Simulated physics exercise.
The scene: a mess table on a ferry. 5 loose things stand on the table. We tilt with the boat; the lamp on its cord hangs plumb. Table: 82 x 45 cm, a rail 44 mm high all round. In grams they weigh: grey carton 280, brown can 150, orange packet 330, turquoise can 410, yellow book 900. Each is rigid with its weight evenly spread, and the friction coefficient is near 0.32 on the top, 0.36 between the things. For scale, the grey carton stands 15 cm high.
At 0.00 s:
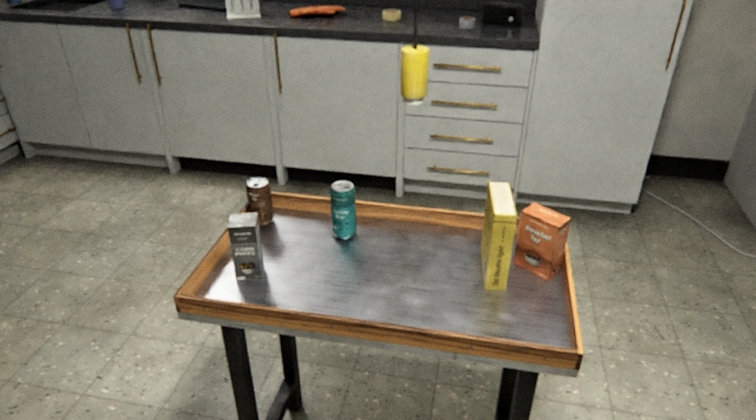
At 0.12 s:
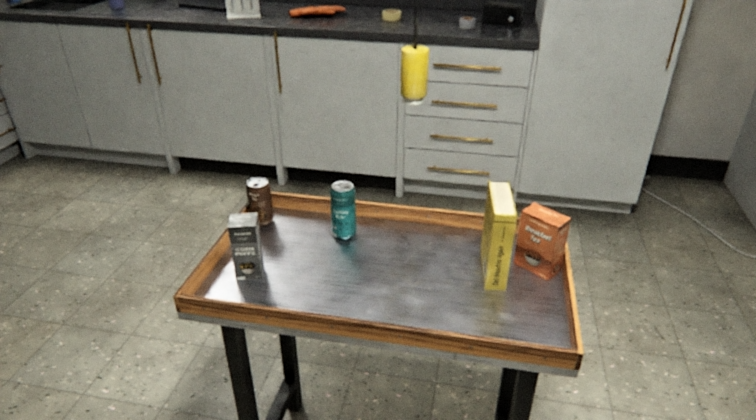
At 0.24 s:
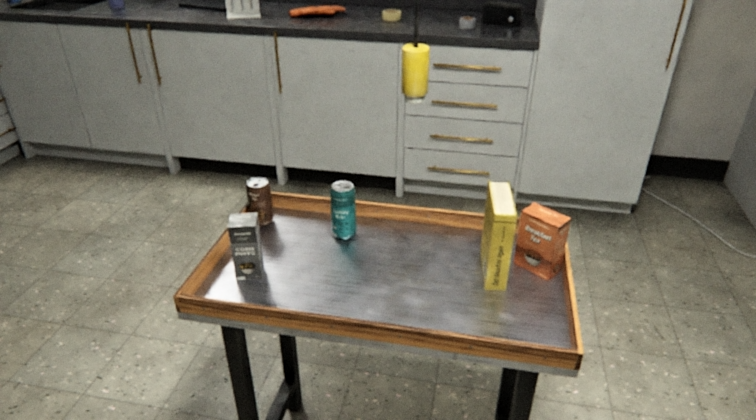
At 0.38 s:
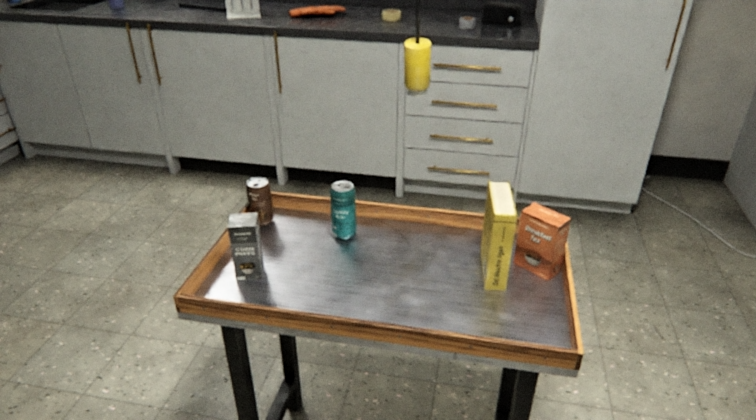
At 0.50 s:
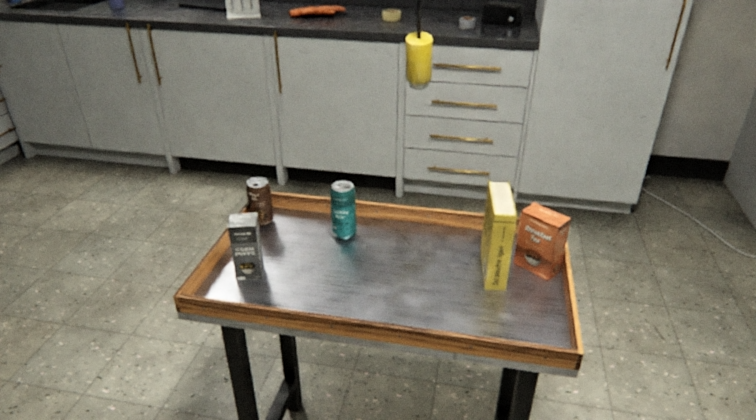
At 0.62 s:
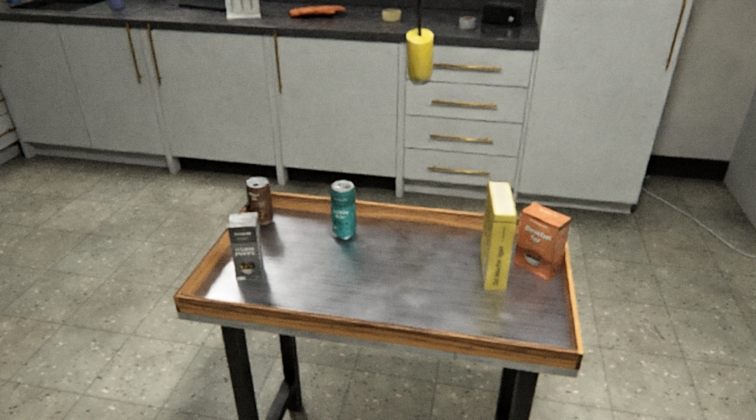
The yellow lamp hanging on its cord stays almost still at first, then drifts slightly upward and a little to the right in front of the drawers. Below it, the grey carton, brown can, turquoise can, yellow book and orange packet stay in place on the railed table throughout.
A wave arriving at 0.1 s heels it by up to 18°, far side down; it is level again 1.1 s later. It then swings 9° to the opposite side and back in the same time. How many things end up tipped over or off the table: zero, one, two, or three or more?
The count is zero.
Around 1.12 s, boat heeled 1°, far side down.
Around 1.92 s, boat heeled 7°, near side down.
Finally (2.8 s), all 5 still in place (within 5 cm). In the last view, grey carton near (247, 247), brown can near (260, 202).
